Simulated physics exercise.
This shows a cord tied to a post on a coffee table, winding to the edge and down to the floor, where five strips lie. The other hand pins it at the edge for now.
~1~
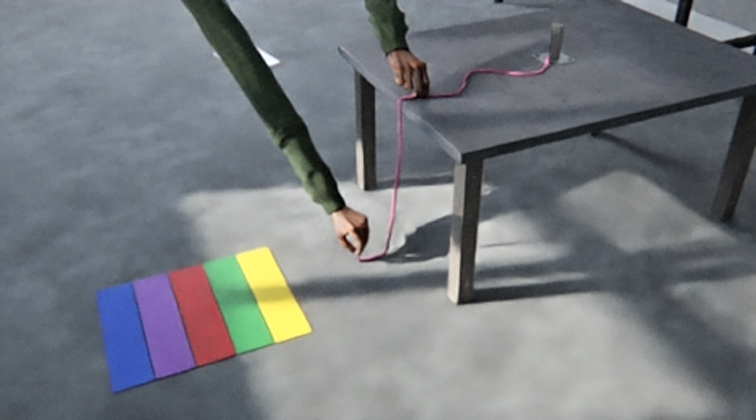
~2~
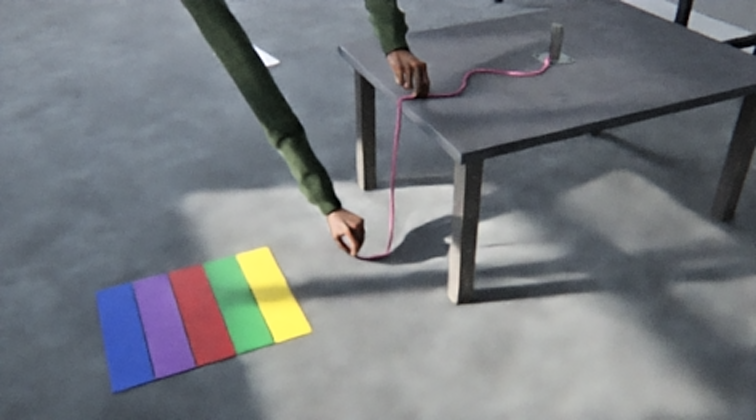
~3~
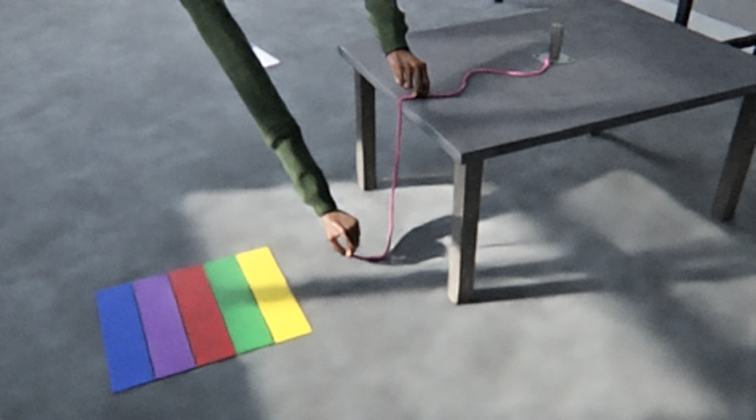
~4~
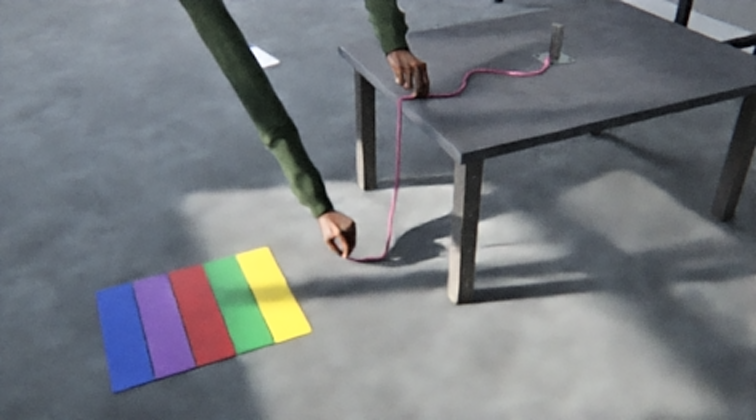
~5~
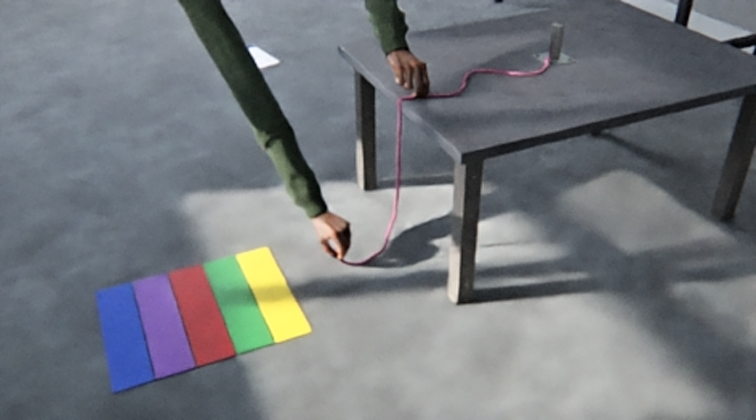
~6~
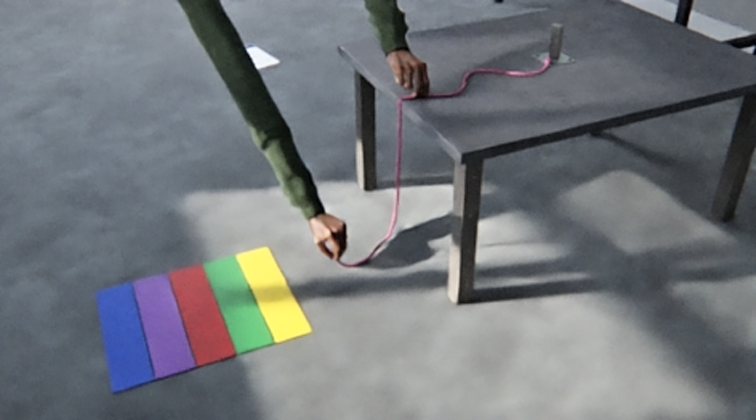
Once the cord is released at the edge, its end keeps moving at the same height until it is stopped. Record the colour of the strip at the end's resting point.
Resting point: Red strip.
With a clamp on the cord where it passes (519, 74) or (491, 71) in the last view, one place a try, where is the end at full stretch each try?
Per try (px, approx.): (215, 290), (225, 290).
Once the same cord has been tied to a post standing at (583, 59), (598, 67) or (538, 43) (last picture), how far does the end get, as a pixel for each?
Try by try, around (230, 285), (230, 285) and (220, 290).
Early on, end near (256, 279); over yellow.
Midway, end near (220, 289); over green.
At the end of the slack, end near (197, 295); over red. It gets as far as the red strip.
